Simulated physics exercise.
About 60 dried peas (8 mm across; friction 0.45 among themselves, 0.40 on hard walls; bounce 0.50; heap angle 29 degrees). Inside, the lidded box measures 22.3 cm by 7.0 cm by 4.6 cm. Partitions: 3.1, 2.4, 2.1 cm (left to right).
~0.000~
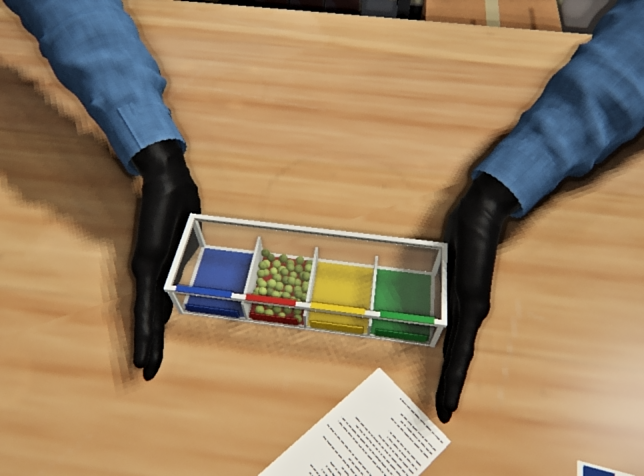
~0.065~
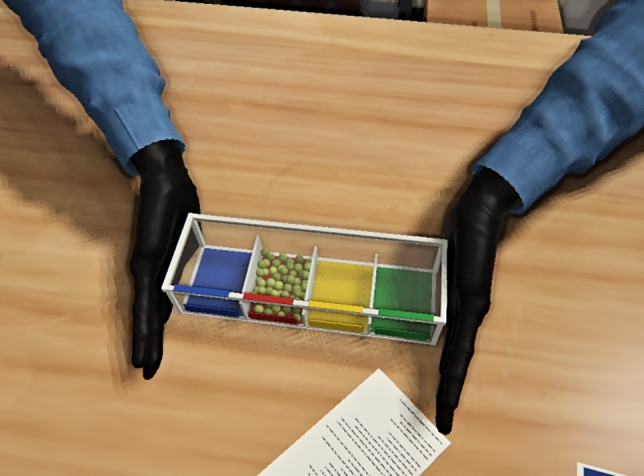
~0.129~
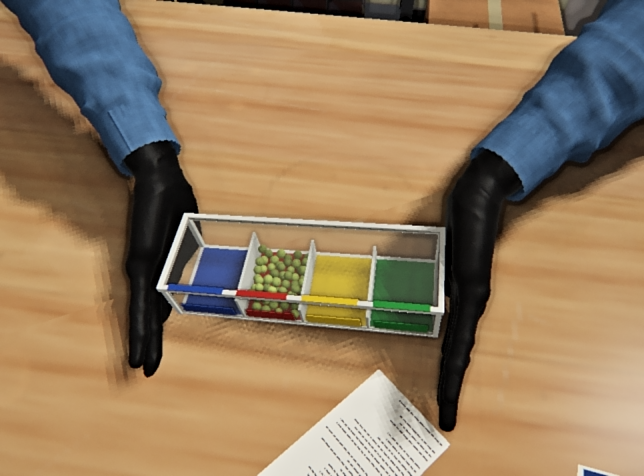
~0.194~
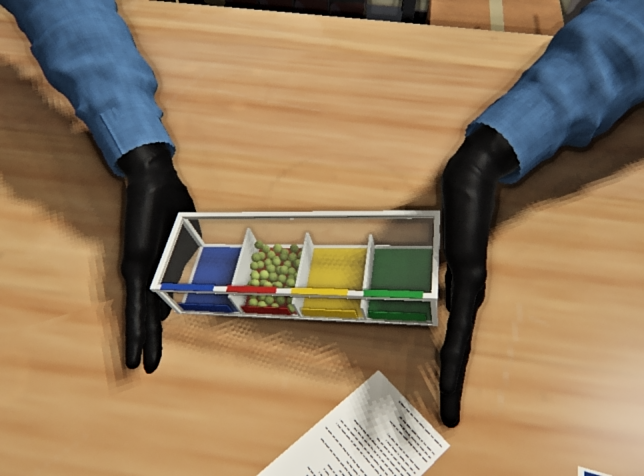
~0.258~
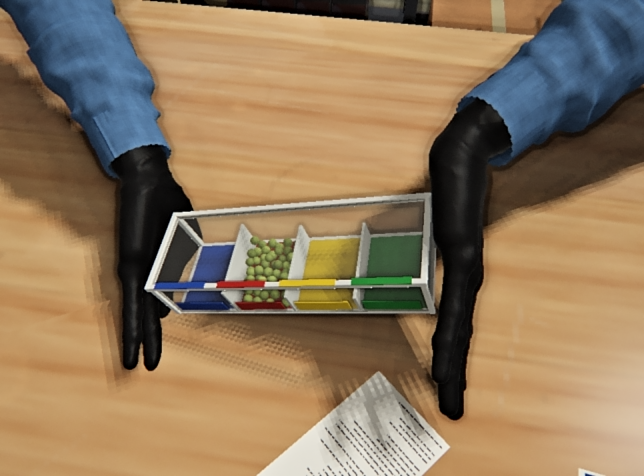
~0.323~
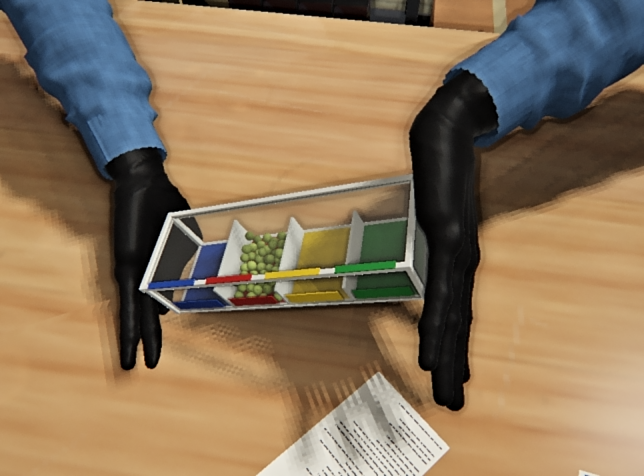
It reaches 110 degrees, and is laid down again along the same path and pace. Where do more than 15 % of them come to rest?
Red compartment: Over; blue compartment: Over; green compartment: Under; yellow compartment: Under.
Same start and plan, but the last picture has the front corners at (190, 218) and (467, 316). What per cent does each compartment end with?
Red 10, blue 0, green 85, yellow 5.
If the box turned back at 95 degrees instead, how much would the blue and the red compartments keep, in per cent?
In that case blue 40, red 60.
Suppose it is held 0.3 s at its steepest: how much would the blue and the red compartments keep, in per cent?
In that case blue 50, red 50.
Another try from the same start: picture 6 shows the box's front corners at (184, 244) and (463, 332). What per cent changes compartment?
It would be near 100 per cent.
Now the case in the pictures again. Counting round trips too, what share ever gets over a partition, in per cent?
About 50 per cent.
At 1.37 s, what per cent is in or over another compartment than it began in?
About 30 per cent.
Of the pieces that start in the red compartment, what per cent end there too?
Some 50 per cent.
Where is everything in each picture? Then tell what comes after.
Box tilt 0 degrees, front corners at (171, 287) and (441, 321); red 100 %, in the first picture.
Box tilt 2 degrees, front corners at (169, 287) and (441, 319), in the second picture.
Box tilt 6 degrees, front corners at (164, 286) and (438, 309), lowest corner left front, in the third picture.
Box tilt 12 degrees, front corners at (157, 286) and (432, 295), lowest corner left front, in the fourth picture.
Box tilt 18 degrees, front corners at (152, 286) and (421, 280), lowest corner left front, in the fifth picture.
Box tilt 24 degrees, front corners at (146, 286) and (406, 264), lowest corner left front; red 100 %. Its pace works out near 90 degrees a second, in the sixth picture.
Then, at 1.37 s, tilt 109 degrees; red 70 %, blue 30 %.
After 2.07 s, tilt 48 degrees; red 55 %, blue 45 %.
After 2.80 s, tilt 0 degrees; red 50 %, blue 50 %.
By 3.6 s all is still; red 50 %, blue 50 %, green 0 %, yellow 0 %.
